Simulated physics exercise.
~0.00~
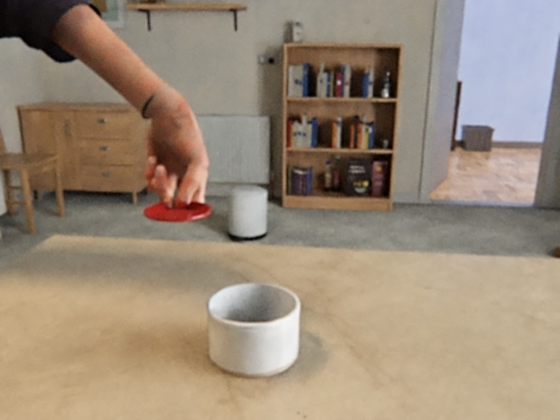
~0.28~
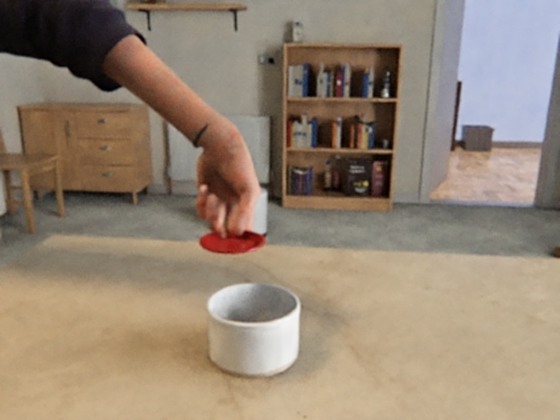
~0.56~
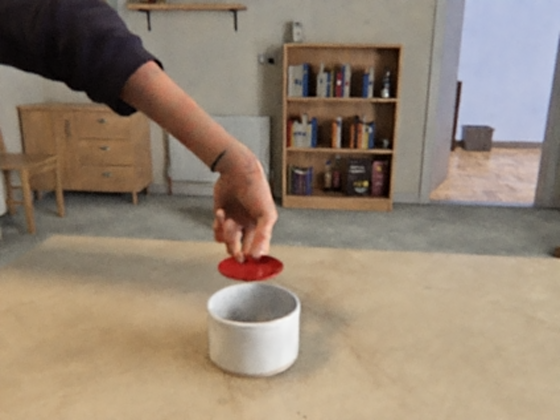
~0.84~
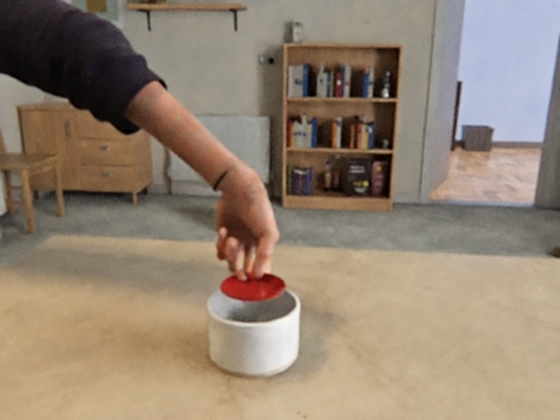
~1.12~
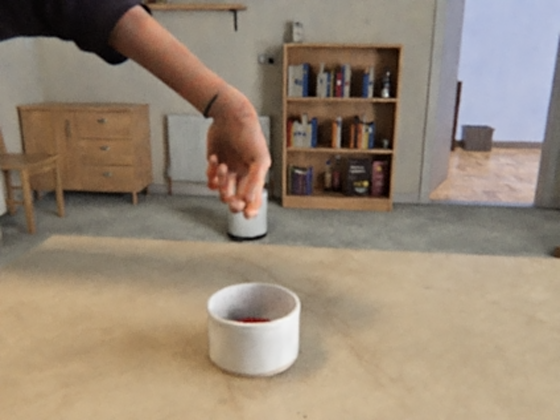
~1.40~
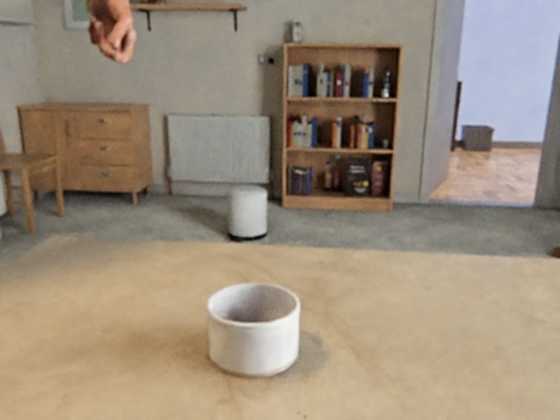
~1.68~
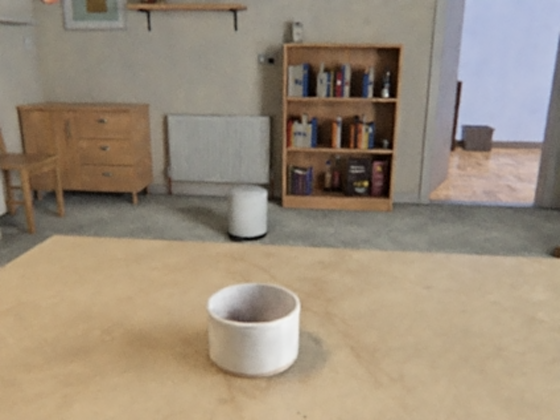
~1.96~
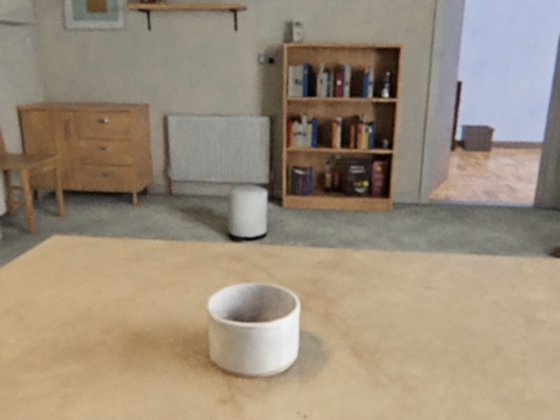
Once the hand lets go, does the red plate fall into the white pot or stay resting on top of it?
The red plate falls into the white pot instead of staying on top as a lid.
